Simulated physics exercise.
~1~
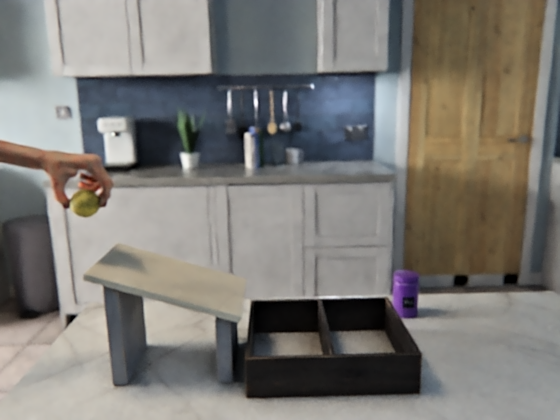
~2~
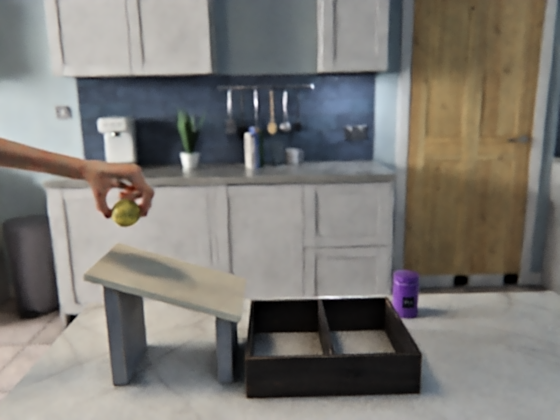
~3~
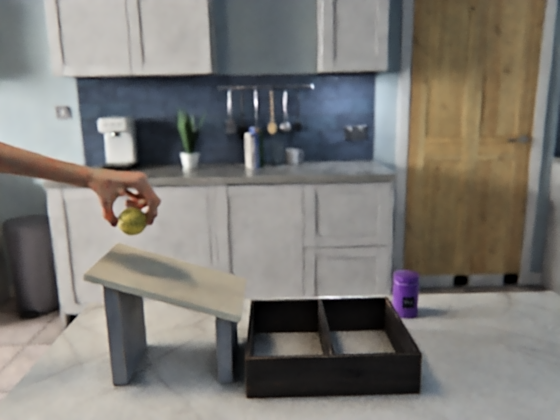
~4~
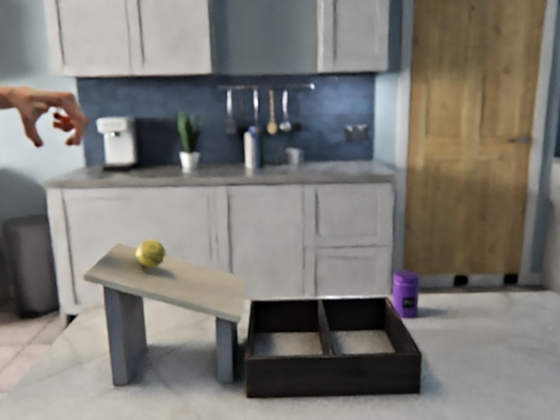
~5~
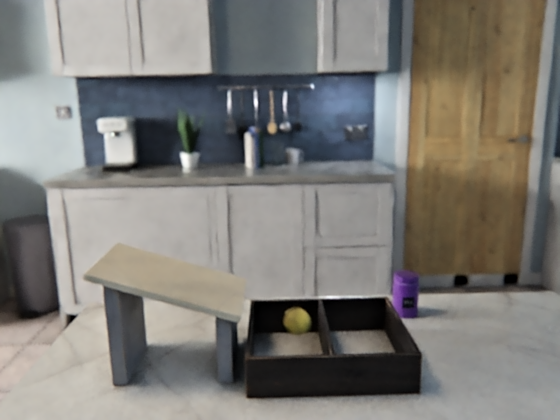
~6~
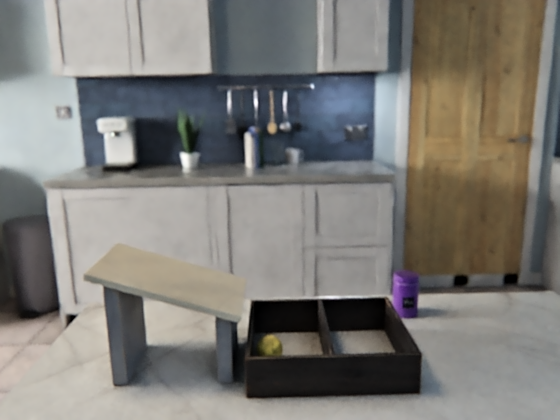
A hand reaches in from the left holding a yellow ball above a sloping, pale-topped ramp, seen from the front across a light marble surface in a kitchen with white cabinets and a wooden door. To the right of the ramp sits a dark open tray with two bays, and a purple jar stands beyond it. The hand moves right and slightly down over the ramp, then lets go and draws back to the left, leaving the ball on the slope. The ball travels down to the right and into the tray's nearer bay. It then moves back left and ends low in that same bay, beside the ramp.
